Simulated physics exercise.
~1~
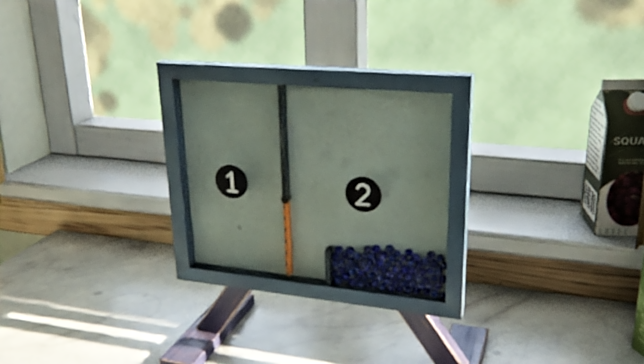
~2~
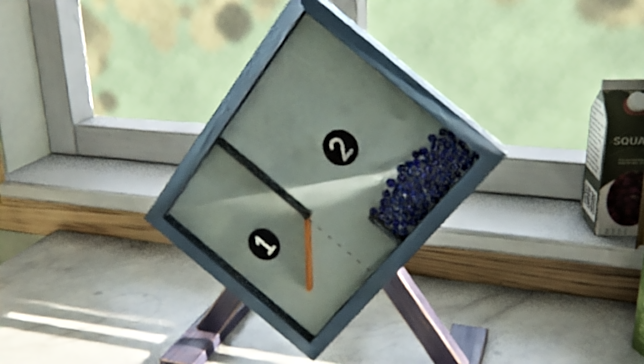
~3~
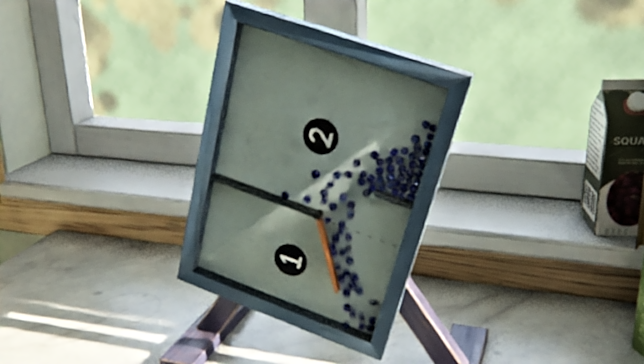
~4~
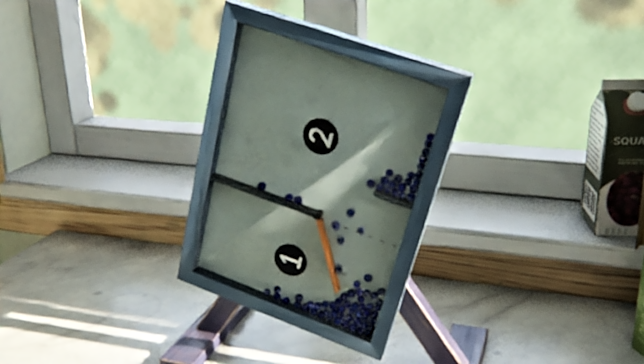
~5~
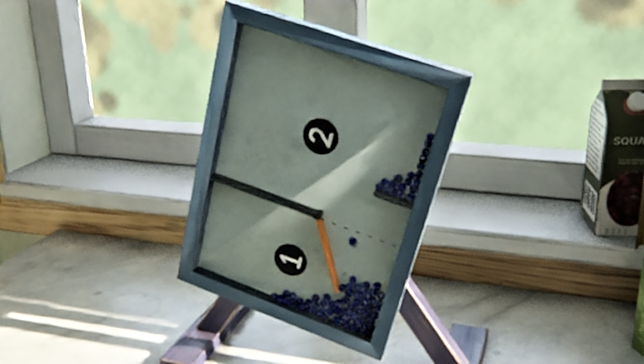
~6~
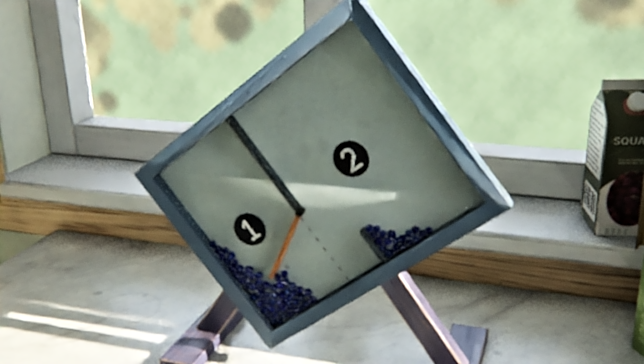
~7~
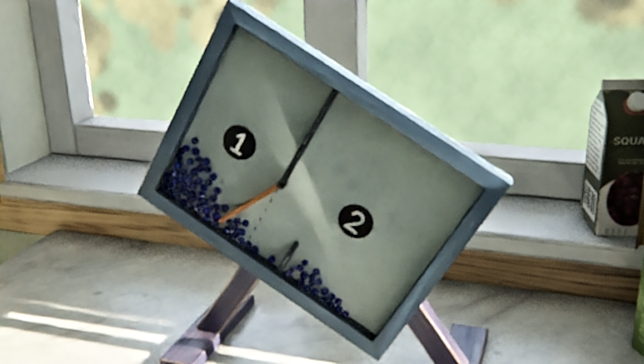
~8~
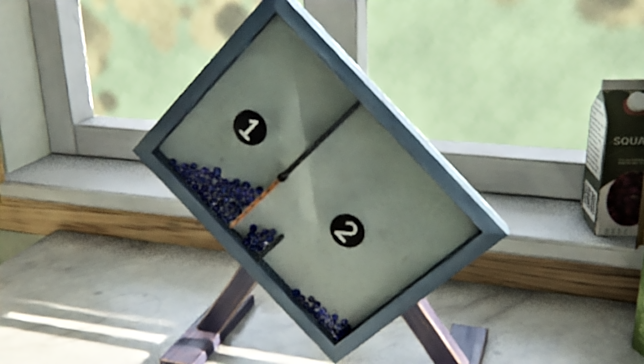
On a sunlit counter by a window, a blue-framed box with two numbered sides stands on a stand, its dark blue beads heaped at the lower right. The box turns anticlockwise, carrying the beads up its right side. As it tips further, many beads spill past the hanging orange flap and collect at the bottom, while some stay on a small ledge. The box then swings back clockwise, and the beads slide left. It ends tilted clockwise with the flap shut, more beads resting on side one and a smaller share on side two.
